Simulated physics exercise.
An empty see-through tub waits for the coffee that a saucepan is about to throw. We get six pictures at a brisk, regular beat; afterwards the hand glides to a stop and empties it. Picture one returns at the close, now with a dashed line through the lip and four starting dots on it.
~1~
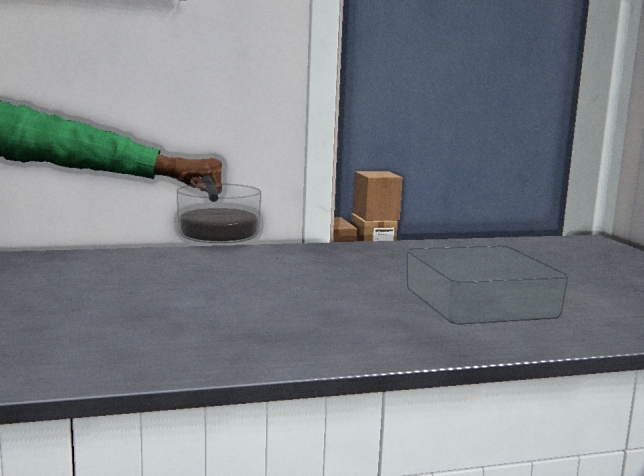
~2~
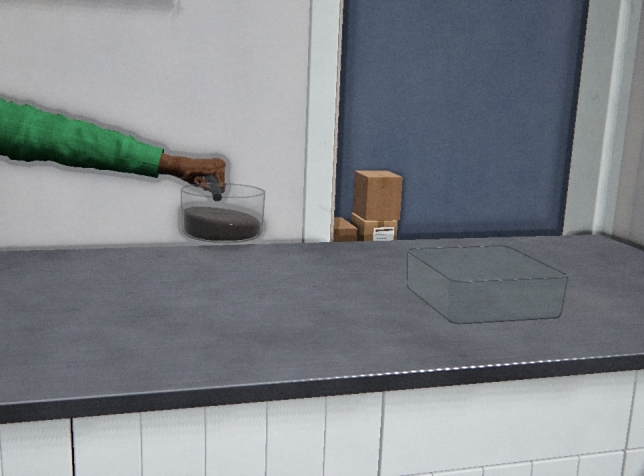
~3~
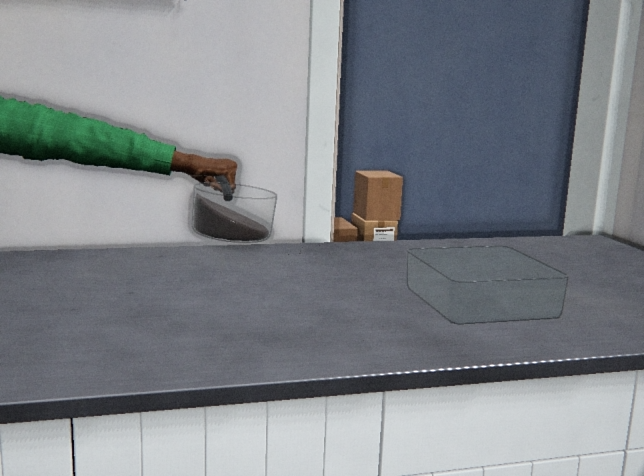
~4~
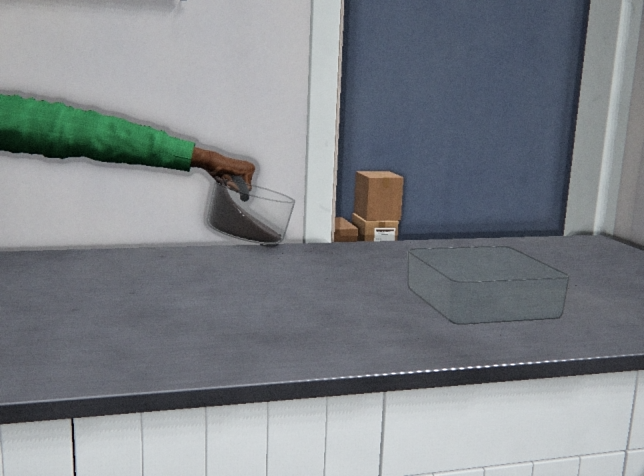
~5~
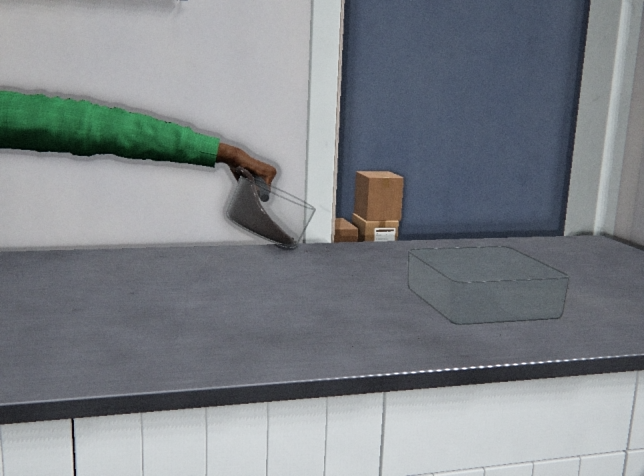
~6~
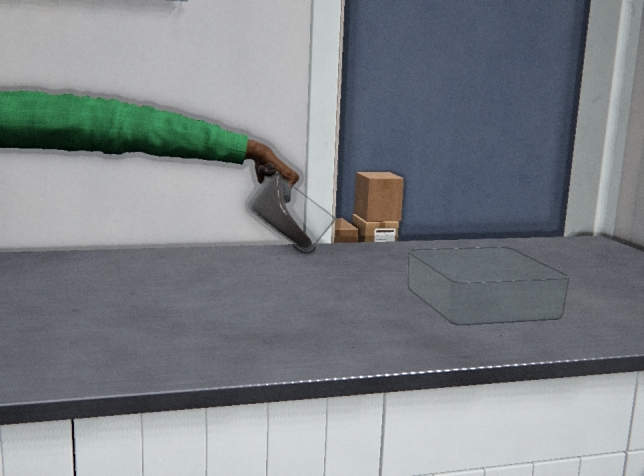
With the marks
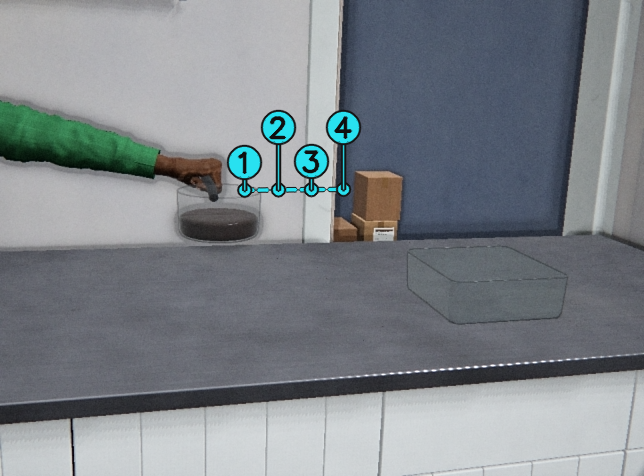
In this clip, a green-sleeved arm holds a clear round container of dark liquid above a gray counter, then moves it rightward while tilting it increasingly, the liquid slanting toward its lower rim, as an empty see-through tub sits still.
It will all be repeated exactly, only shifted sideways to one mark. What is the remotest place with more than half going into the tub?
Spot 2 just does it.
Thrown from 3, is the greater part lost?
No, that is safe.
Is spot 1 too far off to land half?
Yes, it does.
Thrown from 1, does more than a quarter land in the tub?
Yes, it does.
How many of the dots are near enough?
Three of them.
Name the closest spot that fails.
It is 1.
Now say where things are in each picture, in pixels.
Upright, lip at (259, 190); tub from (447, 324) to (560, 317); nothing has left yet.
Upright, lip at (263, 190); nothing has left yet.
Tipped about 6°, lip at (275, 193); nothing has left yet.
Tipped about 13°, lip at (292, 199); nothing has left yet.
Tipped about 24°, lip at (313, 207); coffee is over the rim, down to (251, 179).
Tipped about 36°, lip at (333, 216); coffee is over the rim, down to (279, 175).
On the marked copy, 1 at (244, 190); 2 at (278, 189); 3 at (311, 189); 4 at (343, 189).
For spot 1, about 32 % lands in the tub, 54 % falls short and 13 % goes beside or beyond.
For spot 2, about 66 % lands in the tub, 31 % falls short and 4 % goes beside or beyond.
For spot 3, about 77 % lands in the tub, 12 % falls short and 10 % goes beside or beyond.
For spot 4, about 71 % lands in the tub, 3 % falls short and 26 % goes beside or beyond.
